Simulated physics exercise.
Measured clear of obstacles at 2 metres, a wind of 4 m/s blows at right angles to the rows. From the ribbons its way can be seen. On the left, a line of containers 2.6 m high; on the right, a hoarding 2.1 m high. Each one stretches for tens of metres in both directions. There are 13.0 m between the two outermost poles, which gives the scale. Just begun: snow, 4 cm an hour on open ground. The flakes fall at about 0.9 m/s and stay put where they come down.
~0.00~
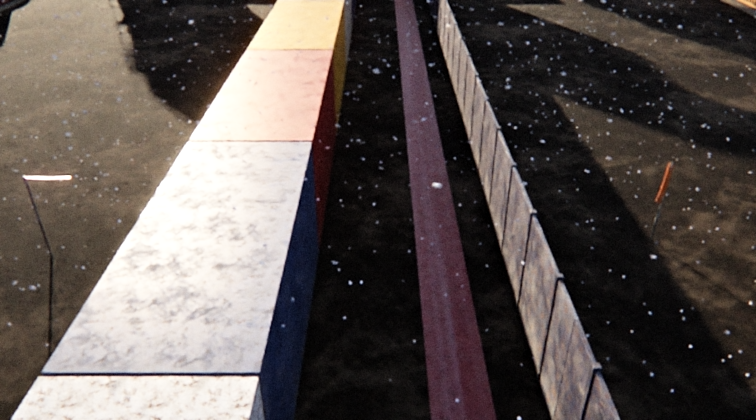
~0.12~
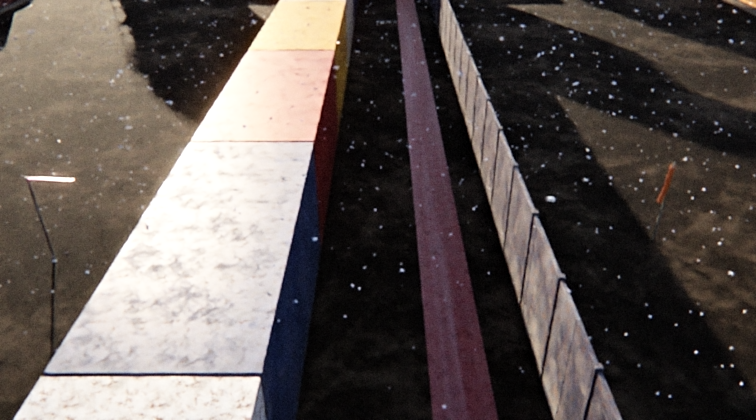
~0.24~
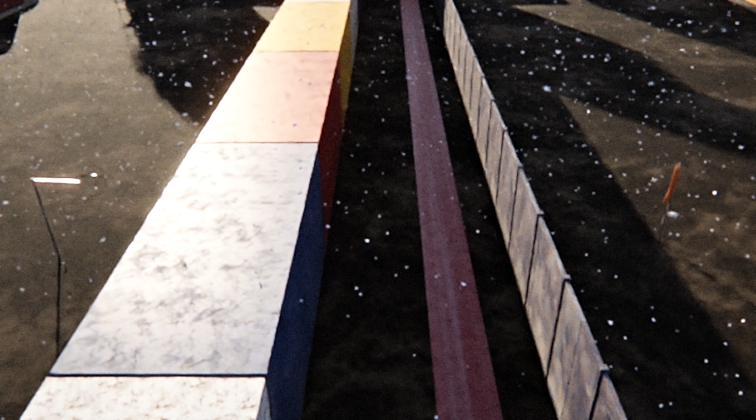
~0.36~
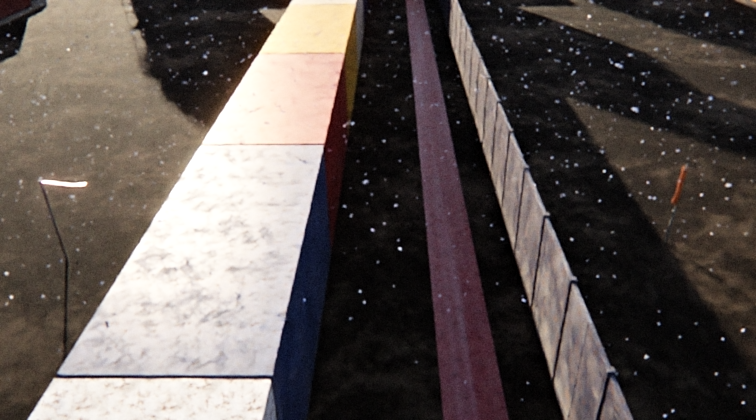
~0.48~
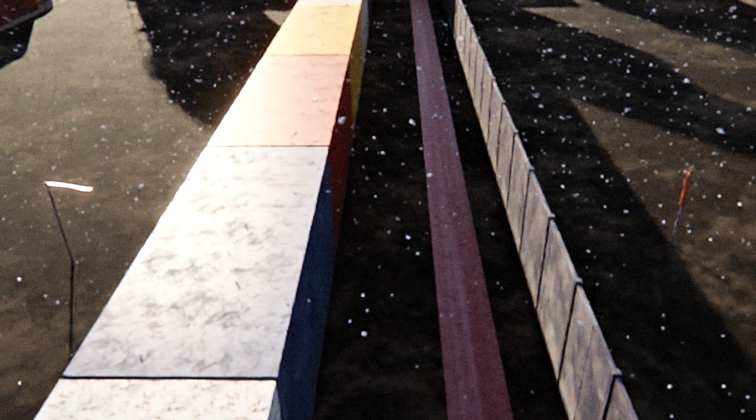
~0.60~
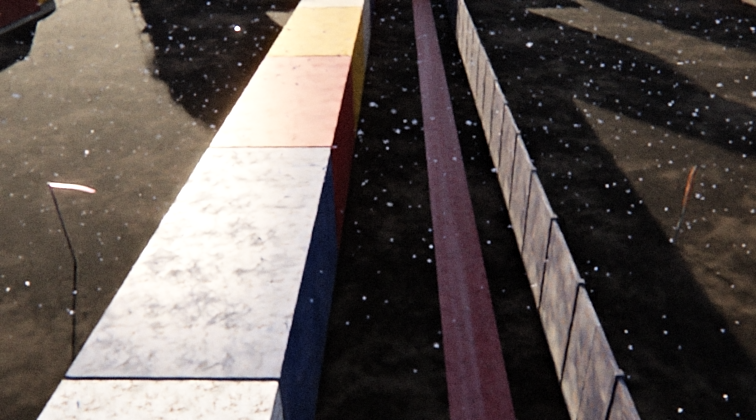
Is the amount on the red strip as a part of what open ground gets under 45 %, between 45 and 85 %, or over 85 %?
I reckon the amount there comes to between 45 and 85 % of the open one.
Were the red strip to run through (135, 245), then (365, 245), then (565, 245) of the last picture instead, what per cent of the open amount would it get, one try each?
About 110 %, 80 %, 90 %.
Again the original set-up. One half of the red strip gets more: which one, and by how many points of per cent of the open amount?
I'd go with the left-hand part, ahead by near 15 points.
After 10 minutes open ground has 7 mm and the red strip 5 mm.
After 30 minutes open ground has 20 mm and the red strip 15 mm.
After 60 minutes open ground has 40 mm and the red strip 30 mm, so the red strip has 75 % of the open amount; the left half of it has 82 %, the right half 67 %.
